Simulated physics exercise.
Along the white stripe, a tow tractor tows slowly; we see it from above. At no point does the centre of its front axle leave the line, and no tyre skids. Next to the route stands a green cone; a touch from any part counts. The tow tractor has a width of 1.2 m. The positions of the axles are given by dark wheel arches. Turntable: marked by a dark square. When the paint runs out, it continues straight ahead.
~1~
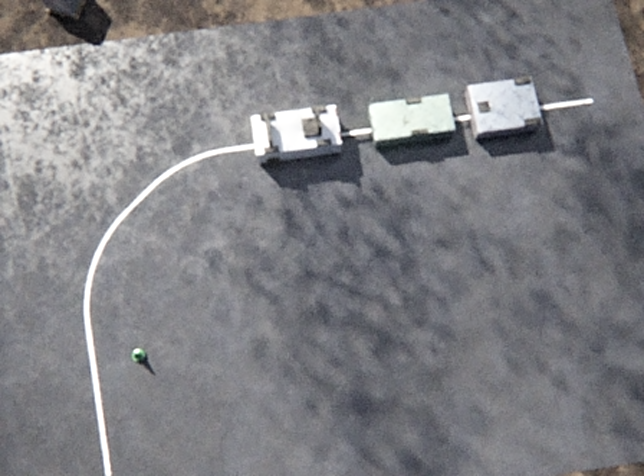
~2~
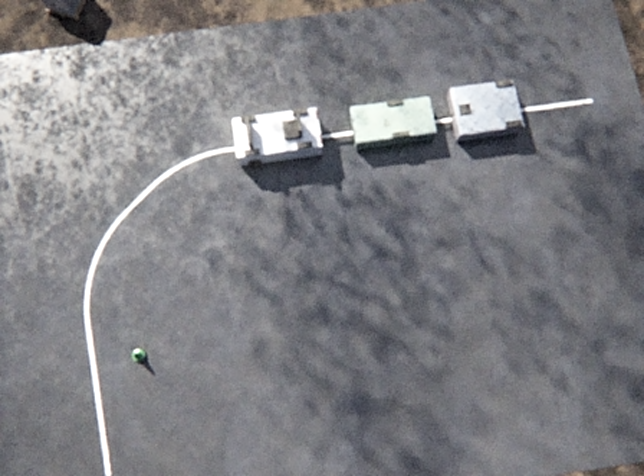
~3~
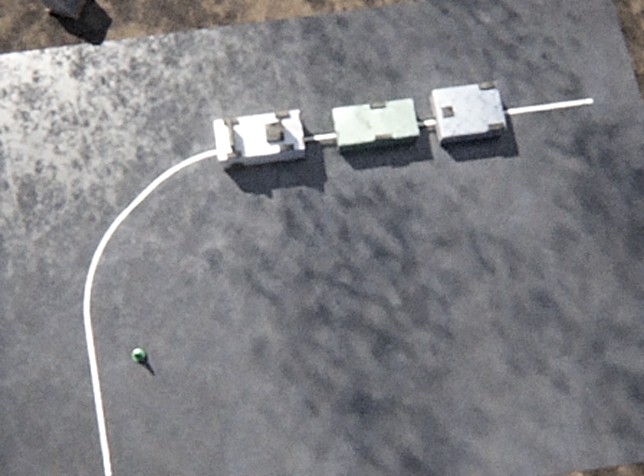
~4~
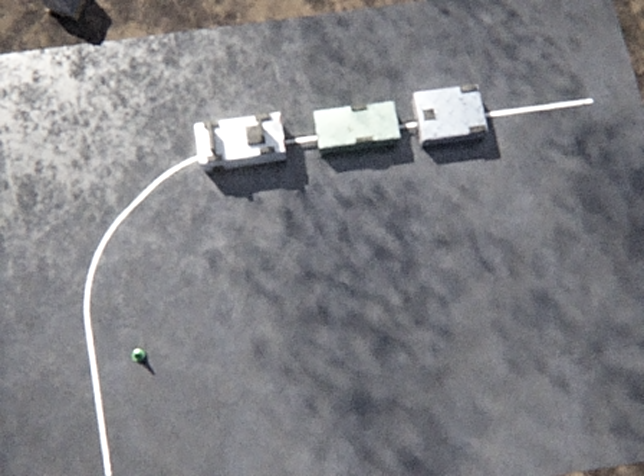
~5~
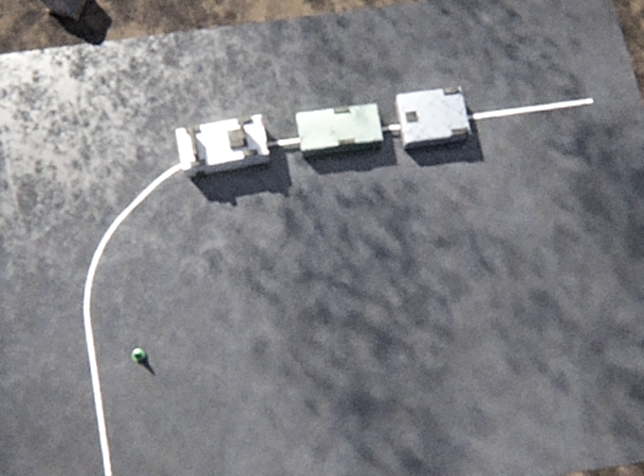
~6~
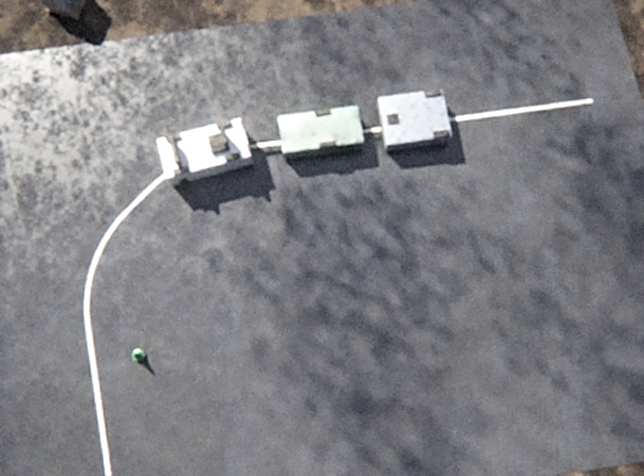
A white tow tractor with two trailers, one pale green and one light grey, stands out on a dark grey, shadow-mottled surface edged by brown ground, seen from above. A white line runs from the upper right and curves down the left side, with a small green object inside the bend. The tractor slowly pulls the trailers leftward along the line, turning slightly downward as the curve begins, while the camera stays still.
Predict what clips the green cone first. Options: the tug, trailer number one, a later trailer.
Contact is made first by one of the rear trailers.
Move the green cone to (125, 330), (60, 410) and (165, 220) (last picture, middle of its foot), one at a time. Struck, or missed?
The first place gets a hit, the second no contact, the third a hit.
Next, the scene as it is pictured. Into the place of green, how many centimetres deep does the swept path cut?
Green about 15.
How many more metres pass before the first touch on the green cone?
After roughly 12.5 metres.
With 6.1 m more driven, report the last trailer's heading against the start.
Last trailer heading vs start: Approx. 10 degrees.
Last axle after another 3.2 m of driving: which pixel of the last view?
It ends up close to (334, 126).
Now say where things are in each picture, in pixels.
In the first picture, nose (259, 135); last axle (527, 101); still straight; green (138, 355); 2 trailers.
In the second picture, nose (240, 137); last axle (509, 104); still straight.
In the third picture, nose (222, 140); last axle (492, 106); still straight.
In the fourth picture, nose (203, 143); last axle (473, 108); turned 1°.
In the fifth picture, nose (185, 149); last axle (456, 111); turned 3°.
In the sixth picture, nose (167, 157); last axle (437, 113); turned 8°; green (138, 355).
After another 3.3 m, the last axle is at (330, 126) of the last picture, 5 cm off the line.
After another 6.6 m, the last axle is at (232, 150) of the last picture, 30 cm off the line.
After another 10.0 m, the last axle is at (148, 211) of the last picture, 70 cm off the line.
After another 12.7 m, the last axle is at (110, 300) of the last picture, 85 cm off the line; the second trailer has hit green.
After another 16.6 m, the last axle is at (104, 450) of the last picture, 20 cm off the line; 1 of 1 struck in all.
